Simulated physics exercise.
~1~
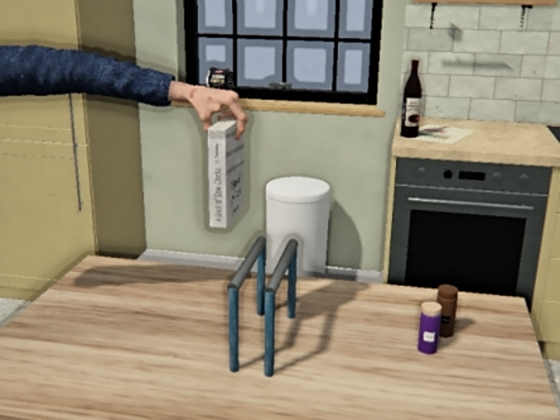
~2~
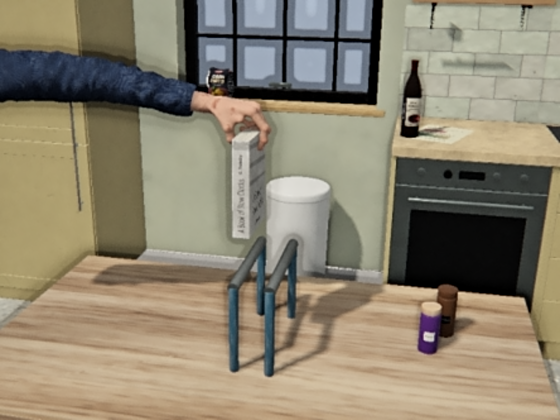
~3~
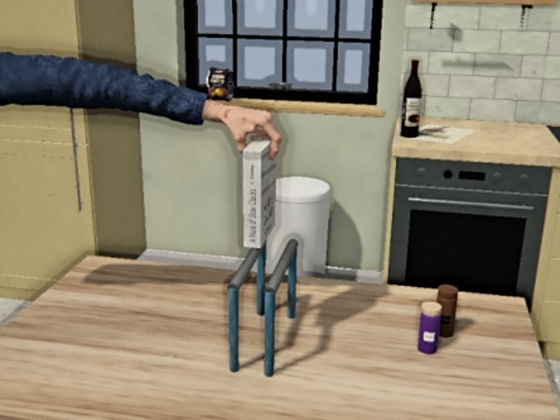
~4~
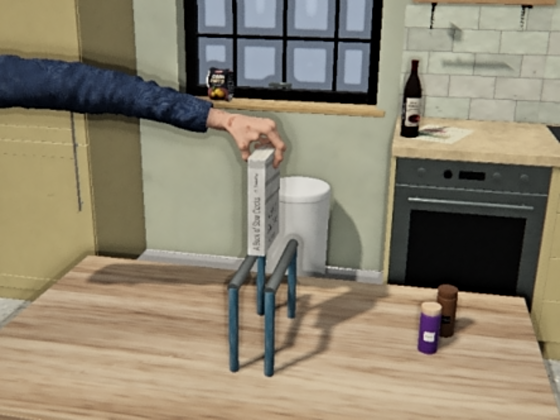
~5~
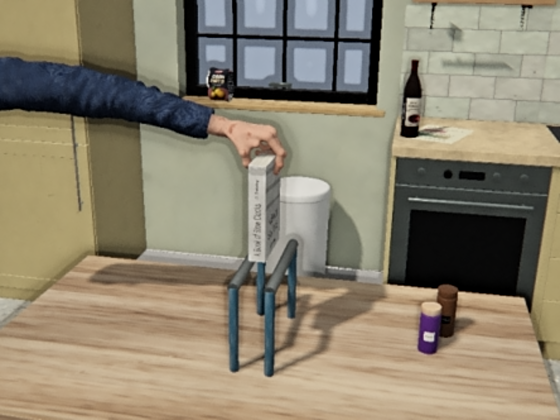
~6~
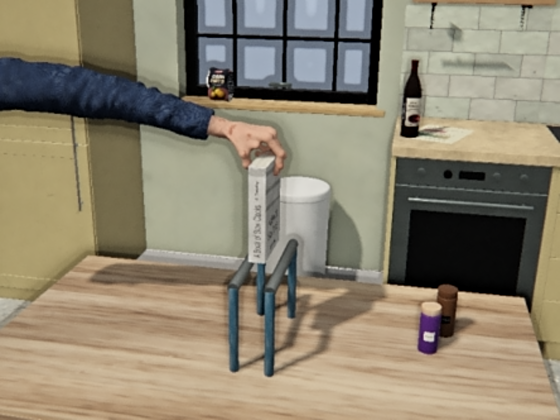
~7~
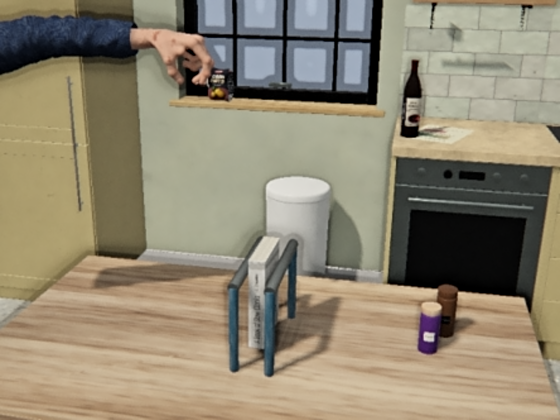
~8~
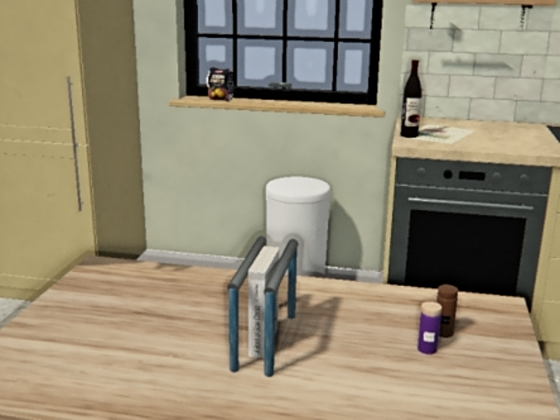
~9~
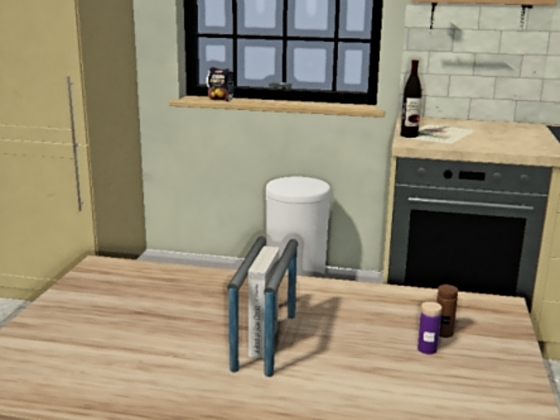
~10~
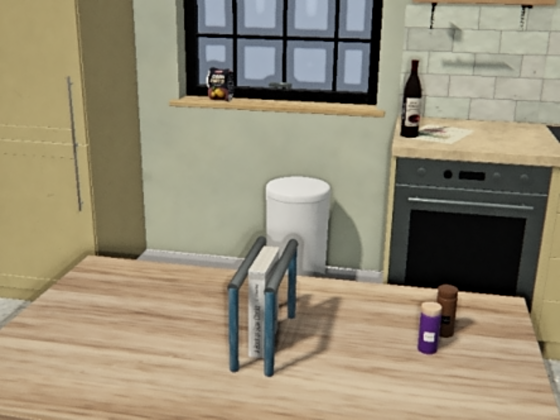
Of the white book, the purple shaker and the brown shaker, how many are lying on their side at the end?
None of them are lying on their side. The white book stands upright between the rails, and both shakers are still standing on the right.
